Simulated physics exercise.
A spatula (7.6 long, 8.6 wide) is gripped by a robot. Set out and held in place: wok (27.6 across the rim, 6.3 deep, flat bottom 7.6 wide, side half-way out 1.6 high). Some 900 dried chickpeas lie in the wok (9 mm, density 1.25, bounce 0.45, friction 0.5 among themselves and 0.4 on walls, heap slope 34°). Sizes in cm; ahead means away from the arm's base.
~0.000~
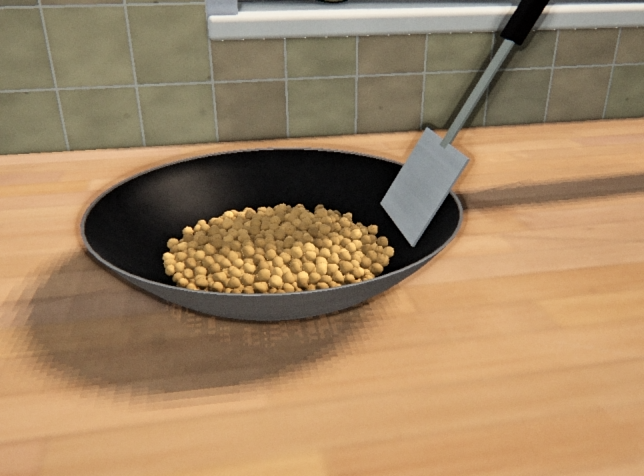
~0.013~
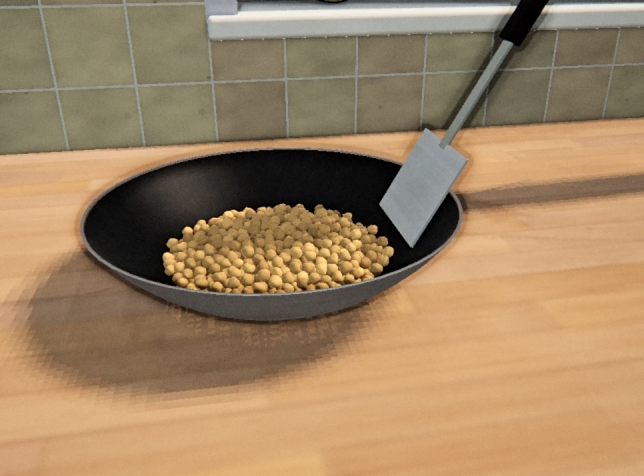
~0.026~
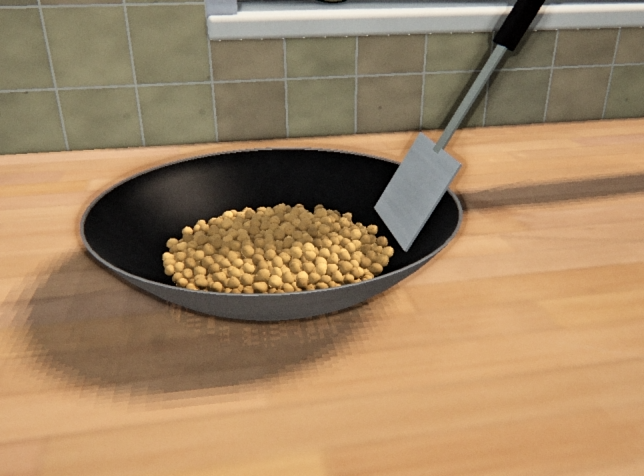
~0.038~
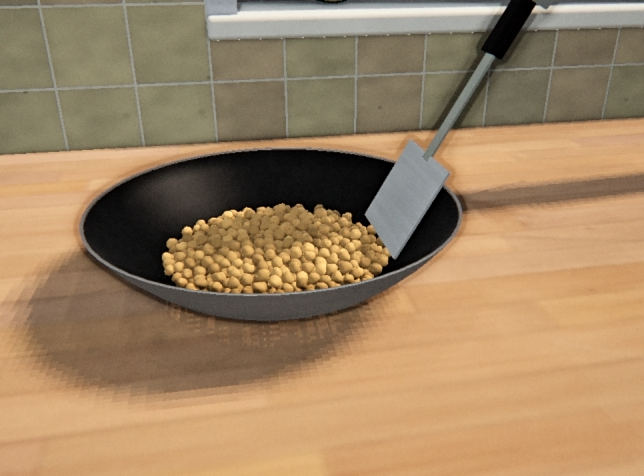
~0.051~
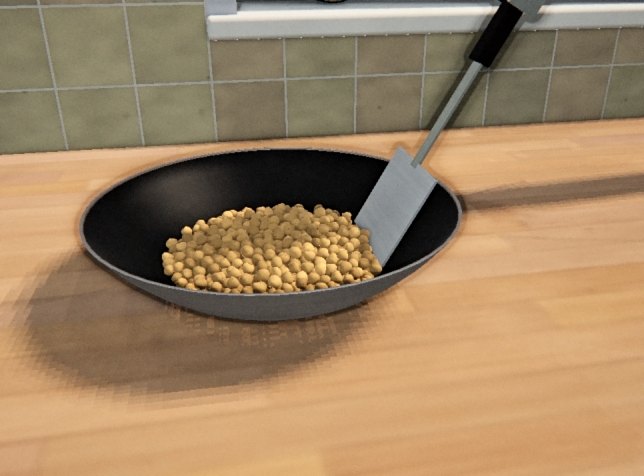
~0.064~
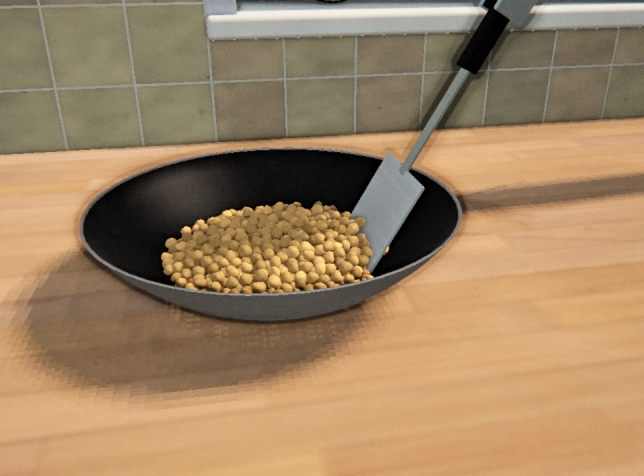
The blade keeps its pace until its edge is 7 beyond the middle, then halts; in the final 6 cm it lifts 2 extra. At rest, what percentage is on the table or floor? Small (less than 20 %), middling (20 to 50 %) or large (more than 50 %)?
Answer: Small; less than 20 % of the dried chickpeas finish on the table or floor.
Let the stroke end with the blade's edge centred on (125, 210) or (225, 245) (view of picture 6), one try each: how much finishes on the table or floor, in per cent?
About 40 and 0 per cent.
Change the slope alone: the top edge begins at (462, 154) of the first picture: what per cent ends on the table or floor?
About 5 per cent.
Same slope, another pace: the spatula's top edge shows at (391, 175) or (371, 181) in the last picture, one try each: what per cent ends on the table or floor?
About 25 and 35 per cent.
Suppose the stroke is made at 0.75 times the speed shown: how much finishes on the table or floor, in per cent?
About 0 per cent.
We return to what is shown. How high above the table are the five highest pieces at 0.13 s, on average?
Some 7 cm.
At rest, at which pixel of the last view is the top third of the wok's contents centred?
Near (152, 233).
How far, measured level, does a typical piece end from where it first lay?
Some 6 cm.
After 0.13 s, sloping 60°, highest piece 7 above the table; 900 in the wok.
After 0.20 s, sloping 60°, highest piece 8 above the table; 900 in the wok.
After 0.43 s, sloping 60°, highest piece 8 above the table; 799 in the wok, 79 on the table or floor, 22 on the blade or in flight.
After 1.48 s, sloping 60°, highest piece 7 above the table; 797 in the wok, 103 on the table or floor.
At rest, 797 in the wok, 103 on the table or floor. That is 11 % on the table or floor.
